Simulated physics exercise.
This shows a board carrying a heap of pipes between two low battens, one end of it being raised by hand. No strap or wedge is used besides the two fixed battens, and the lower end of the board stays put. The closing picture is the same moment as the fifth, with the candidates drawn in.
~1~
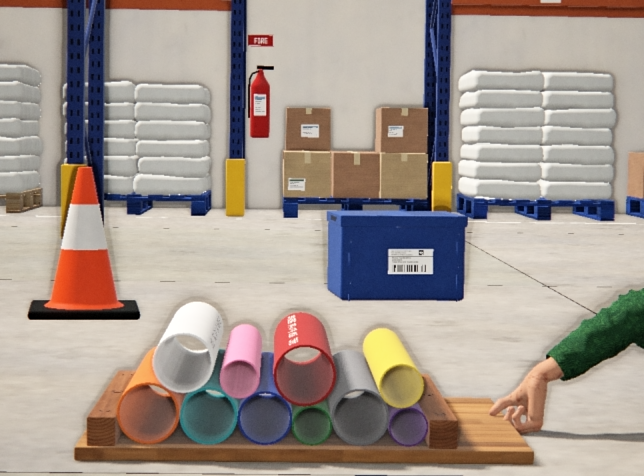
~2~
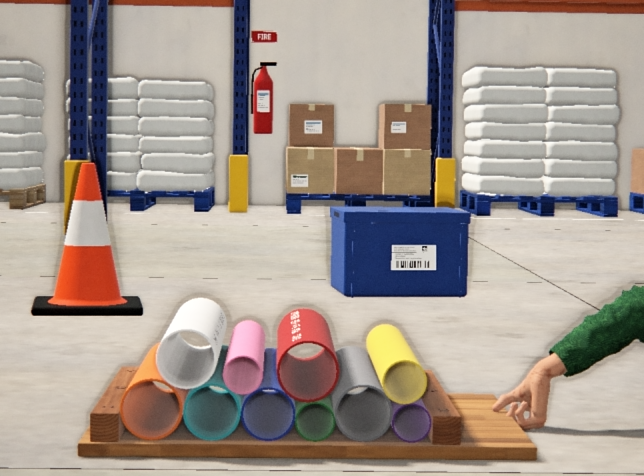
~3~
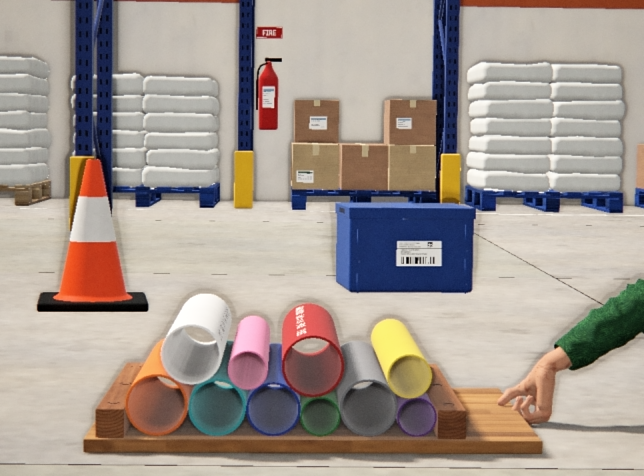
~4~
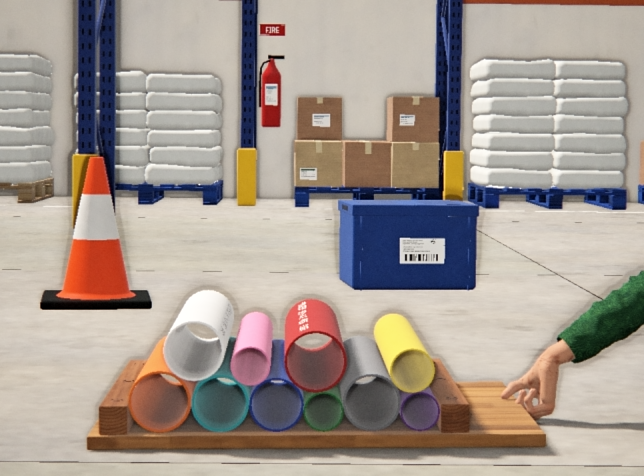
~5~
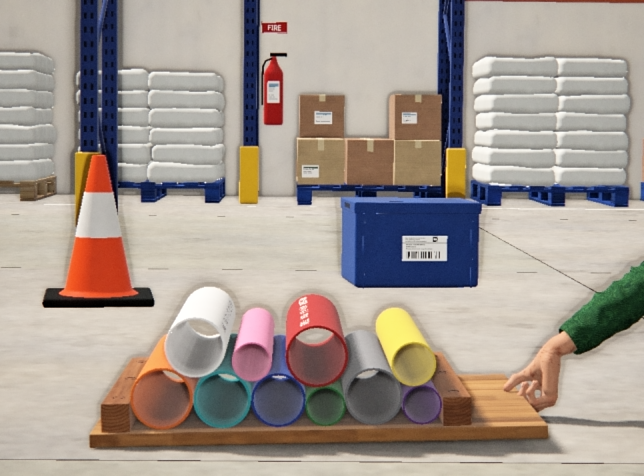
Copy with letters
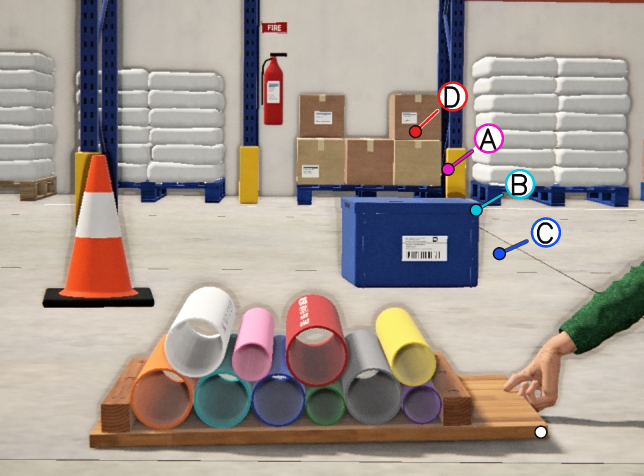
Colourful pipes lay heaped between two low battens on a wooden board in a warehouse, barely shifting against each other, while a green-sleeved hand raised the board's right end very slightly.
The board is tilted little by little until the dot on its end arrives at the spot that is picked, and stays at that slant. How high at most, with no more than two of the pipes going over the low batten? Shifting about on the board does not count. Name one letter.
It can be raised to A.
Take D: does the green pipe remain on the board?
Yes, with D.
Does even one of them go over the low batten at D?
Yes, at D.
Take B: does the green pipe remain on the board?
The green pipe: Yes.
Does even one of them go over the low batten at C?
No.
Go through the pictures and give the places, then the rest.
In the first frame, turquoise pipe (209, 416); blue pipe (265, 418); green pipe (312, 426).
In the second frame, green pipe (315, 421); grey pipe (364, 413).
In the third frame, board (311, 404); grey pipe (369, 408); pink pipe (248, 370).
In the fourth frame, board (314, 399); orange pipe (160, 401); turquoise pipe (220, 403).
In the fifth frame, board (316, 394); orange pipe (162, 399); turquoise pipe (222, 399).
On the marked copy, A at (448, 170); B at (476, 210); C at (499, 254); D at (415, 131); the white dot at (541, 432).
Taking A. A third of the way, board at 20°.
Two thirds of the way, board at 37°.
When it is over, board at 38°, one over the low batten (white).
As for the rest, B none over the low batten; C none over the low batten; D three over the low batten (white, red, pink).
